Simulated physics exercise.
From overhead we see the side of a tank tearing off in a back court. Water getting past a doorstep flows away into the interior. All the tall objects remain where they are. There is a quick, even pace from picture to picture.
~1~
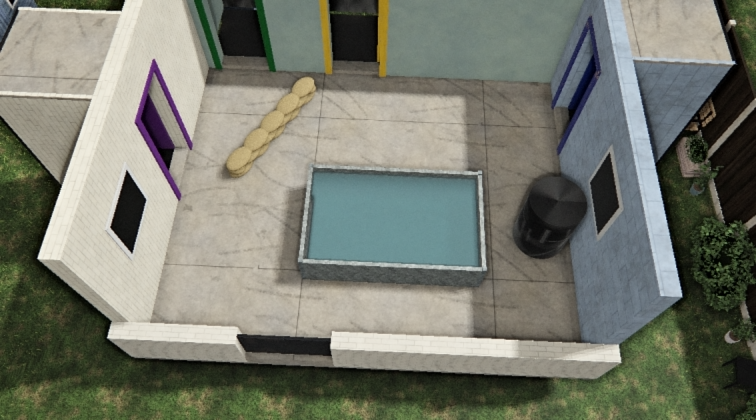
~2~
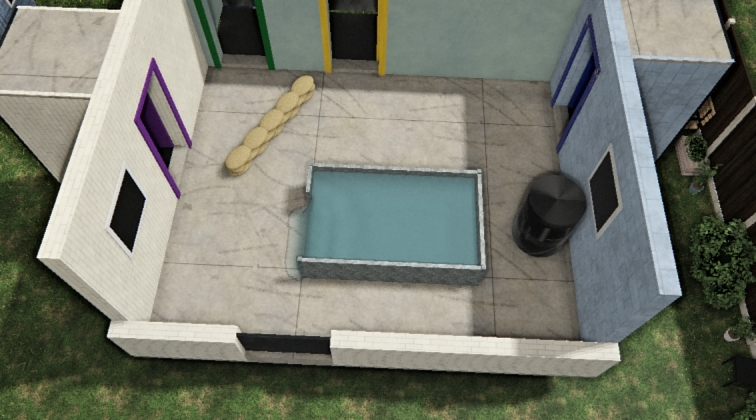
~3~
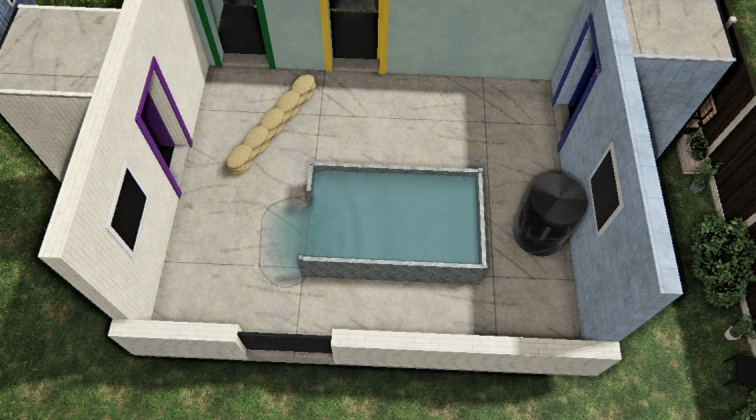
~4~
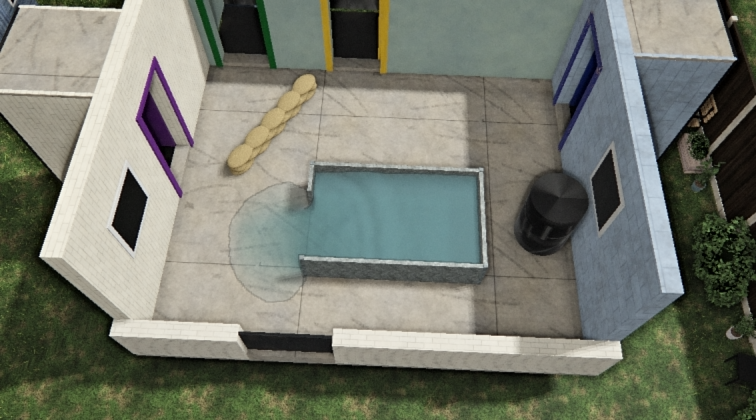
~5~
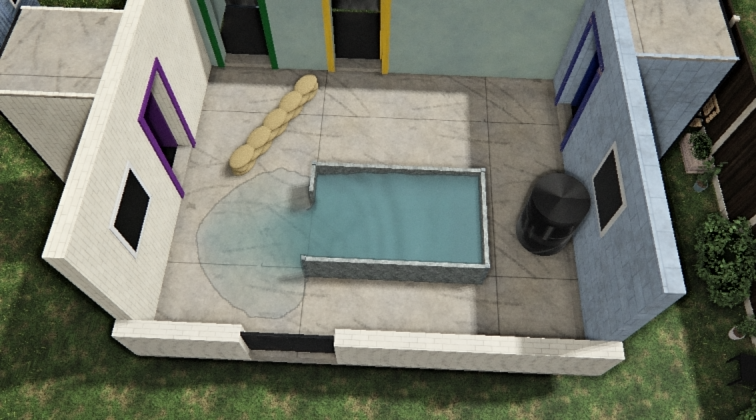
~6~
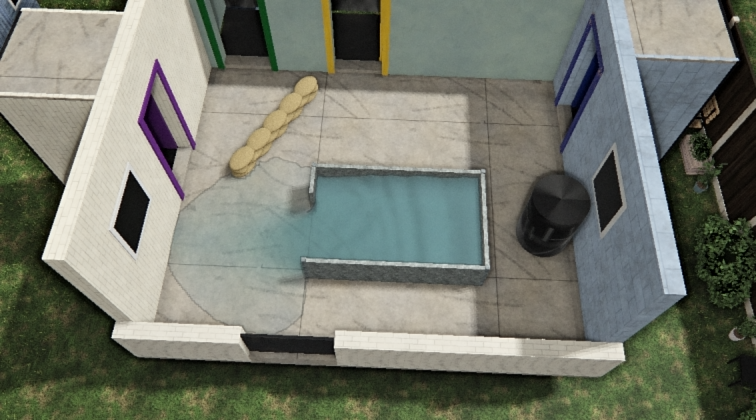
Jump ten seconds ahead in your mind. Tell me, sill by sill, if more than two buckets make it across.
As I see it, the yellow door holds up fine I think, the green door gets overrun I think, the blue door holds up fine I think, the purple door gets overrun I think.
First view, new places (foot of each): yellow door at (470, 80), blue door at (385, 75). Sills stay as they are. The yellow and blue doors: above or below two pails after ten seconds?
Yellow: Does not flood; blue: Does not flood.
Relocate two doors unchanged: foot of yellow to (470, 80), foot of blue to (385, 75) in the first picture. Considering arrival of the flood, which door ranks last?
My answer: The yellow one.
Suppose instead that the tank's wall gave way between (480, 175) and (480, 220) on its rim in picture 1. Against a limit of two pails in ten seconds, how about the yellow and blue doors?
So here's how it goes: Yellow stays within bounds, while blue runs over.
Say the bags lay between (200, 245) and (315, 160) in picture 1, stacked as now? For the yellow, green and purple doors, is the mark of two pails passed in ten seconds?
Result - yellow door remains within bounds, green door exceeds the threshold, purple door remains within bounds.
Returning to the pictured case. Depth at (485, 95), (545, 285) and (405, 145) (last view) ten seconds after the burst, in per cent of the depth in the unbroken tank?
Going in order, that's 4, 18 and 6 %.
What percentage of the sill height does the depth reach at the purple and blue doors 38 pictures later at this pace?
Depth ratios, approx.: 150 and 0 percent.
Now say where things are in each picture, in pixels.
The open tank at (394, 218) is whole and still, in the first picture.
The front is at (303, 211), out from the gap at (308, 236), in the second picture.
Water pours out at (309, 236) and has run to (271, 211), in the third picture.
Water pours out at (310, 237) and has run to (238, 219), in the fourth picture.
Water pours out at (312, 237) and has run to (206, 225), in the fifth picture.
Water pours out at (312, 238) and has run to (170, 255), in the sixth picture.
A moment on, water covers 20 % of the floor; the yellow door not reached, the green door not reached, the blue door not reached, the purple door under two buckets in.
Next, water covers 30 % of the floor; the yellow door not reached, the green door not reached, the blue door not reached, the purple door over two buckets in.
Then, water covers 40 % of the floor; the yellow door not reached, the green door under two buckets in, the blue door not reached, the purple door over two buckets in.
Later, water covers 75 % of the floor; the yellow door wet at the sill, nothing in, the green door over two buckets in, the blue door not reached, the purple door far over two buckets in.
In the end, water covers 95 % of the floor; the yellow door wet at the sill, nothing in, the green door far over two buckets in, the blue door wet at the sill, nothing in, the purple door far over two buckets in.
